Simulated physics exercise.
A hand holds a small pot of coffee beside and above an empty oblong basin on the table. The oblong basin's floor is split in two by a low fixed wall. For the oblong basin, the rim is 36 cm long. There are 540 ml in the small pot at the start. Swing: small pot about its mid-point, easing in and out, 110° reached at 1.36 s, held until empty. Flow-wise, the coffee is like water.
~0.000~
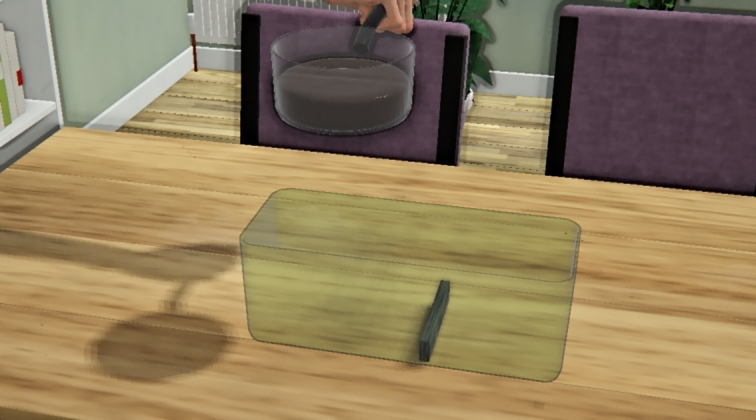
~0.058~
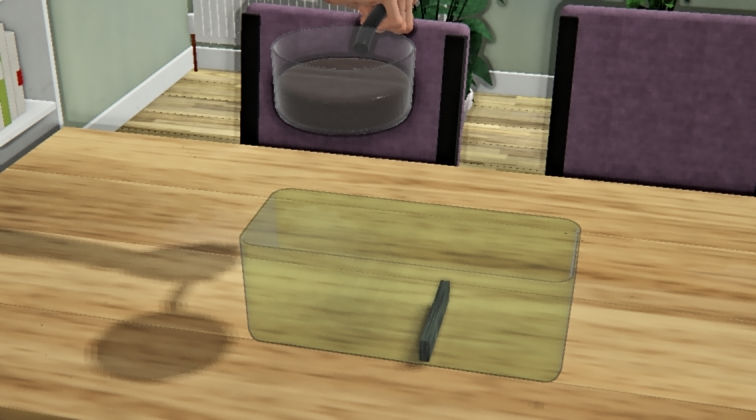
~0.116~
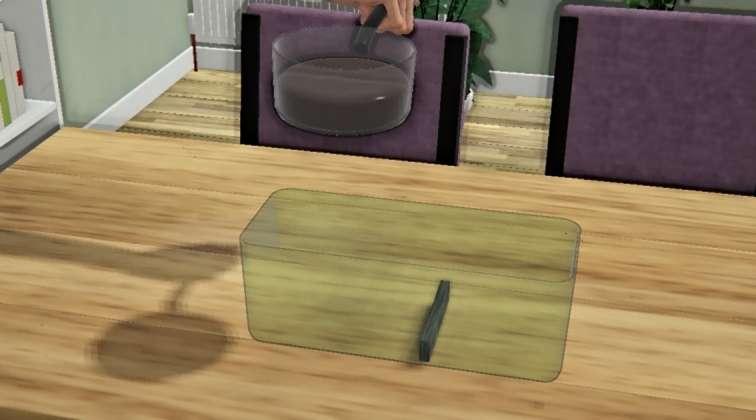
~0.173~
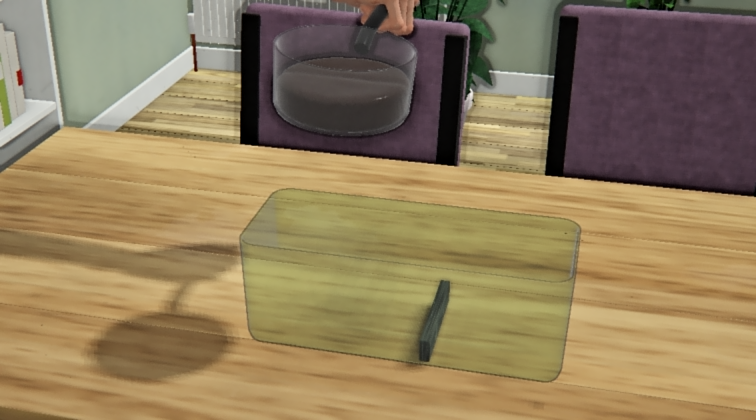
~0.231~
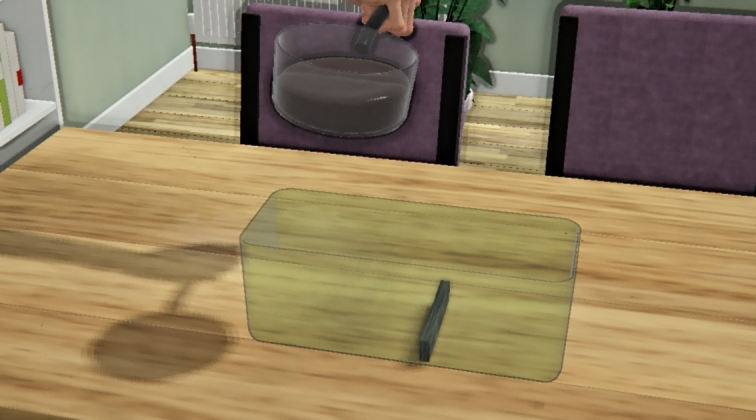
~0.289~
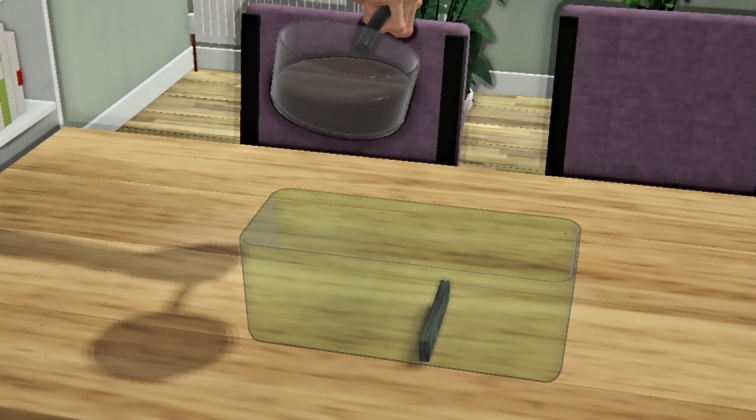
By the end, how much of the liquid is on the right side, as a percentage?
Around 66 percent.
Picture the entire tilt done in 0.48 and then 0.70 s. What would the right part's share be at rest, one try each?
Around 50 per cent first, around 55 per cent next.
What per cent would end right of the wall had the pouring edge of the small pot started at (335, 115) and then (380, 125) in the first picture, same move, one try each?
15 in a hundred, followed by 20 in a hundred.
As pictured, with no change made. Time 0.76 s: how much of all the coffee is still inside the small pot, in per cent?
66 %.
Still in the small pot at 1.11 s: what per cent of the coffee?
12 %.
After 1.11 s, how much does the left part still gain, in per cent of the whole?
Some 22 per cent.
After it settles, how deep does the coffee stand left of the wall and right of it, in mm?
About 6 mm left, about 18 mm right.
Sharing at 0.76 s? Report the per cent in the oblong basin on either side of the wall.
I'd say about 1 left and about 3 right.
Then, 0.76 s in, the tilt is 65° and 67 per cent is still to pour, 1 is left of the wall and 3 right of it.
Then, 1.11 s in, the tilt is 101° and 12 per cent is still to pour, 12 is left of the wall and 62 right of it.
Then, 1.47 s in, the tilt is 110° and 0 per cent is still to pour, 29 is left of the wall and 69 right of it.
Then, 1.86 s in, the tilt is 110° and 0 per cent is still to pour, 33 is left of the wall and 67 right of it.
Finally, 33 per cent lies left of the wall, 66 right of it and 1 outside.
